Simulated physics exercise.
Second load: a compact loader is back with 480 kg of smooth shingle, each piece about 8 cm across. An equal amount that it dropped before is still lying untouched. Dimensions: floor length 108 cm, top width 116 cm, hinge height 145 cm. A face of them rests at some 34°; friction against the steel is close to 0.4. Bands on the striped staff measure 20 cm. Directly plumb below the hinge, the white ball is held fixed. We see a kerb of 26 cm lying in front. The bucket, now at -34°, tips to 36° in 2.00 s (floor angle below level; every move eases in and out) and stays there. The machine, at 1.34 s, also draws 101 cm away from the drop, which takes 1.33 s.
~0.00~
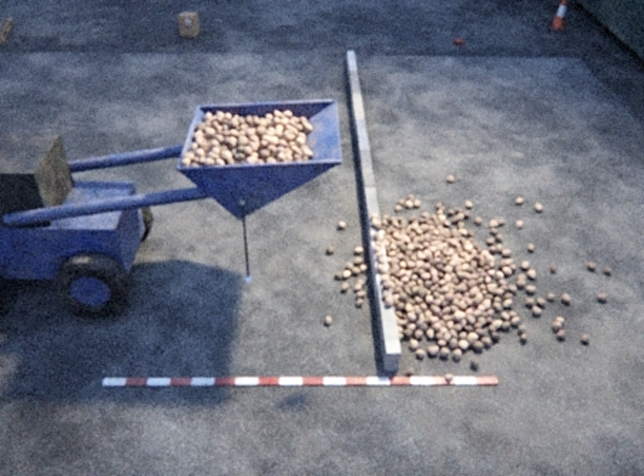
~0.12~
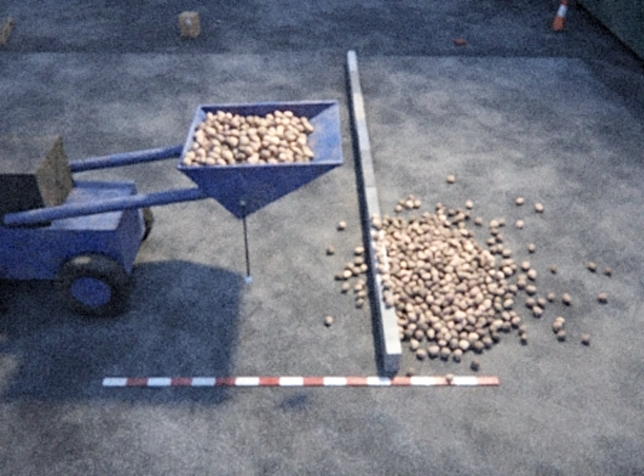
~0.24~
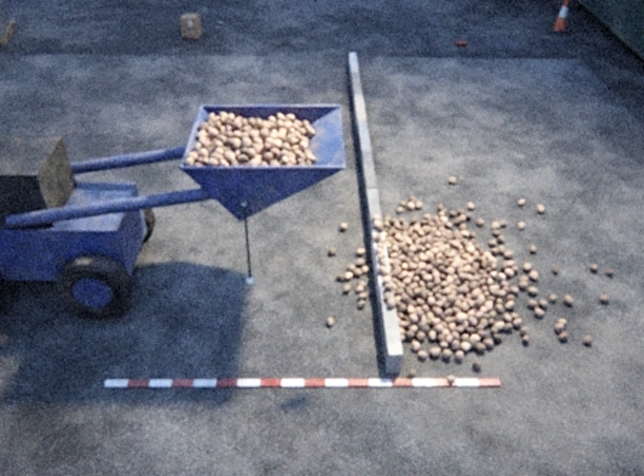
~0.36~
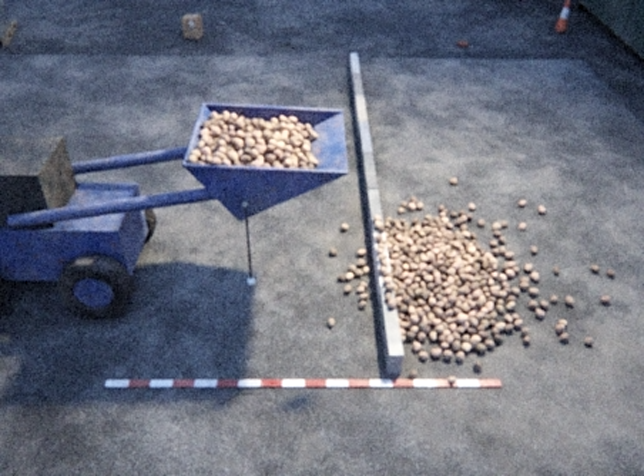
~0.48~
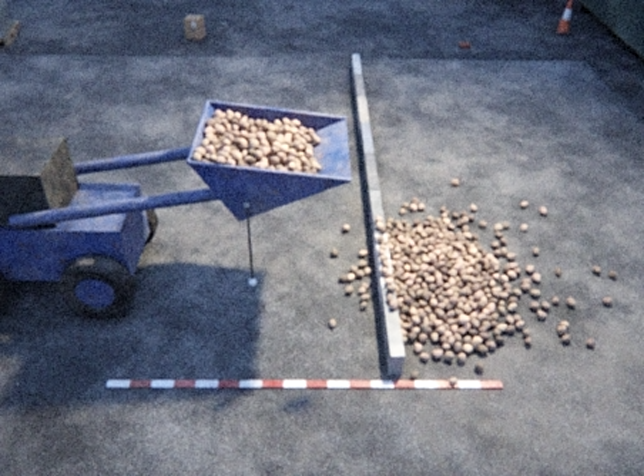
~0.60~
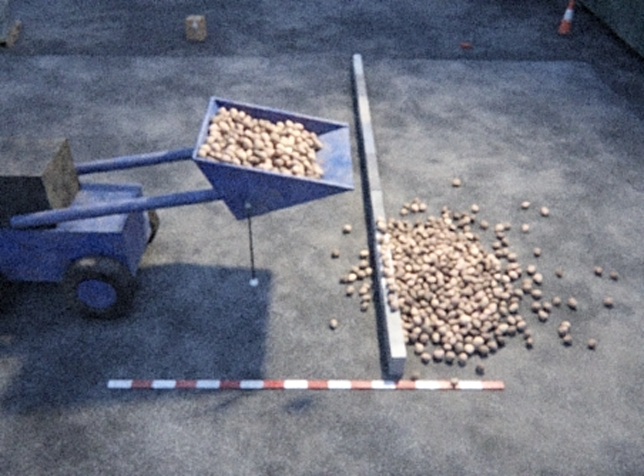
A blue loader slowly tilts its raised bucket of stones forward beside a kerb and heap.
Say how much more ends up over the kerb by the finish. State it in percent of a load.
Some 0 per cent is added.
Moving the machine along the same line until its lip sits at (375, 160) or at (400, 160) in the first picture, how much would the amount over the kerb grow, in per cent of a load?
I'd say close to 5 per cent for one and close to 25 per cent for the other, in that order.
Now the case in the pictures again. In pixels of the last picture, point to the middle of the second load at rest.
Middle: Approx. (326, 275) px.
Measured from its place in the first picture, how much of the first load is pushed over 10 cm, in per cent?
Around 0 in a hundred.
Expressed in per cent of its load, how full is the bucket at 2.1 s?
It holds some 10 per cent.
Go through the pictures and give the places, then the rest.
In the first picture, the bucket is at -34°, its lip at (341, 162); the top of the load is at (237, 131). The earlier load is highest near (380, 257), 30 cm above ground level, 5 % on this side of the kerb, 94 % over the kerb.
In the second picture, the bucket is at -33°, its lip at (342, 163); the top of the load is at (234, 130); the stones move at 0.0 m/s on average.
In the third picture, lip at (345, 168), floor tilted -31°, highest stones at (236, 131); the stones move at 0.1 m/s on average.
In the fourth picture, lip at (348, 173), floor tilted -28°, highest stones at (224, 130); the stones move at 0.1 m/s on average.
In the fifth picture, lip at (351, 181), floor tilted -24°, highest stones at (218, 127); the stones move at 0.2 m/s on average.
In the sixth picture, lip at (353, 189), floor tilted -19°, highest stones at (219, 124); the stones move at 0.2 m/s on average.
After 1.5 s the floor is at 25°; in per cent of one load, 97 in the bucket, 9 on this side of the kerb, 94 over the kerb; the foremost stones are at (575, 269).
After 2.1 s the floor is at 36°; in per cent of one load, 11 in the bucket, 94 on this side of the kerb, 94 over the kerb; the foremost stones are at (575, 269).
After 3.1 s the floor is at 36°; in per cent of one load, 0 in the bucket, 105 on this side of the kerb, 94 over the kerb; the foremost stones are at (575, 269).
After 5.9 s the floor is at 36°; in per cent of one load, 0 in the bucket, 105 on this side of the kerb, 94 over the kerb; the foremost stones are at (575, 269). Net gain over the kerb, 0.
